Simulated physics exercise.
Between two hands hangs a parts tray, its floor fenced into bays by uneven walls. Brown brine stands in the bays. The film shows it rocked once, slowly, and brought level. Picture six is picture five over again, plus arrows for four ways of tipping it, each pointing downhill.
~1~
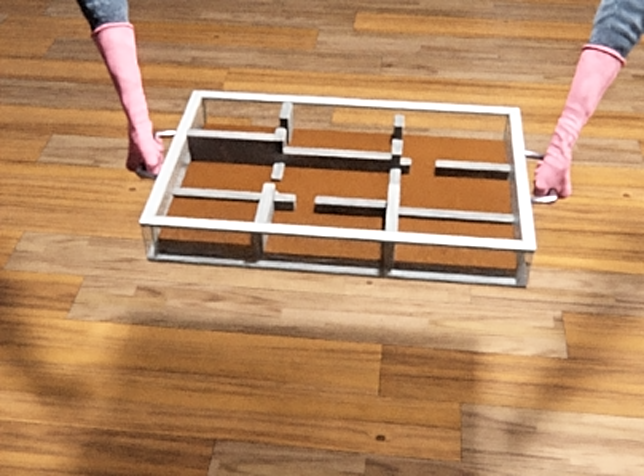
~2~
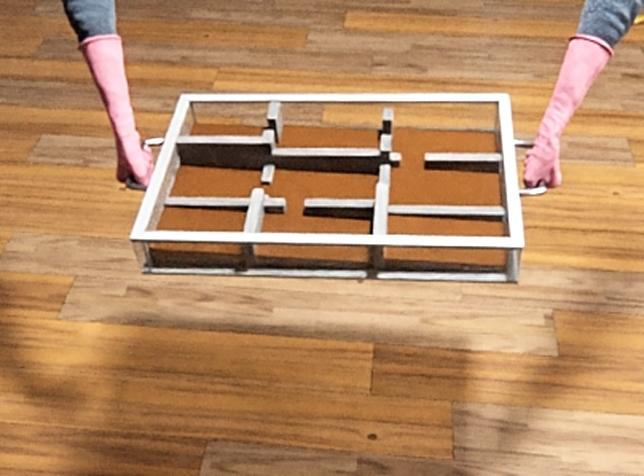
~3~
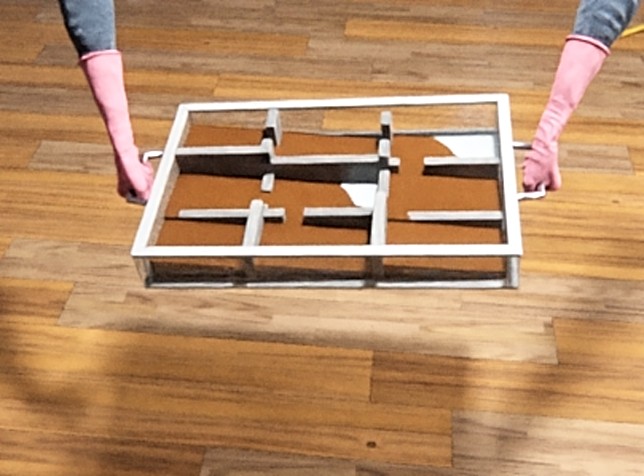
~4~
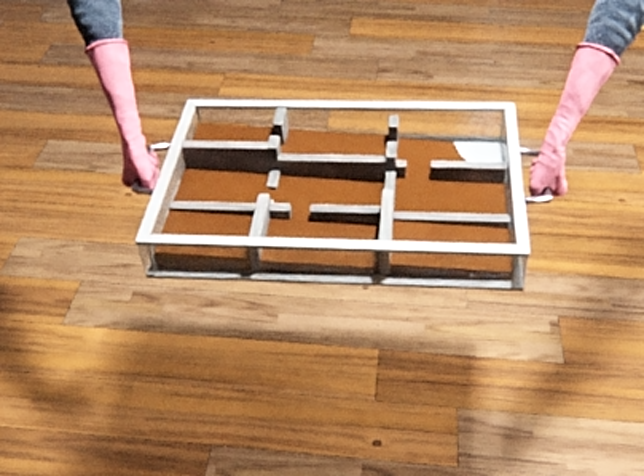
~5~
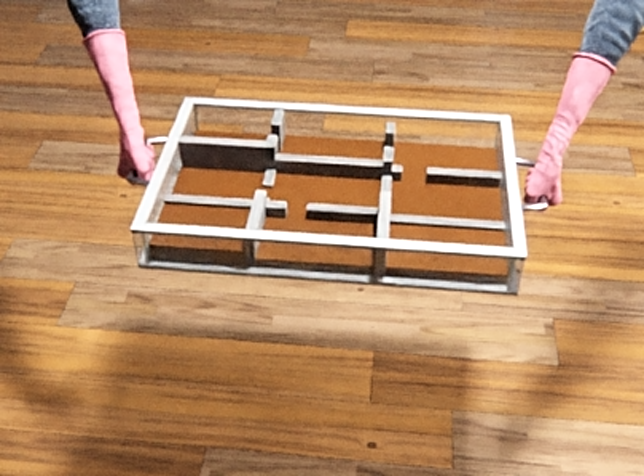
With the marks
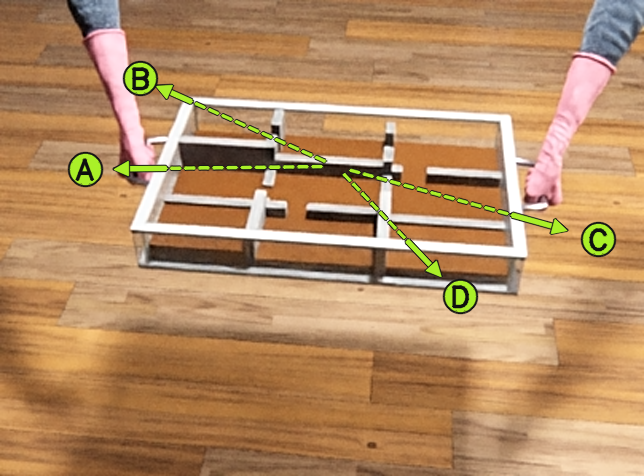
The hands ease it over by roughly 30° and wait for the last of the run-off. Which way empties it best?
Go for B.
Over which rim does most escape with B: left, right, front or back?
The left rim.
On the marked copy, A ends at (119, 168); B ends at (161, 88); C ends at (561, 228); D ends at (437, 272).
If A is chosen, about 54 % stays in the tray, the largest part in the front left bay.
If B is chosen, about 33 % stays in the tray, the largest part in the back left bay.
If C is chosen, about 47 % stays in the tray, the largest part in the front right bay.
If D is chosen, about 46 % stays in the tray, the largest part in the front right bay.
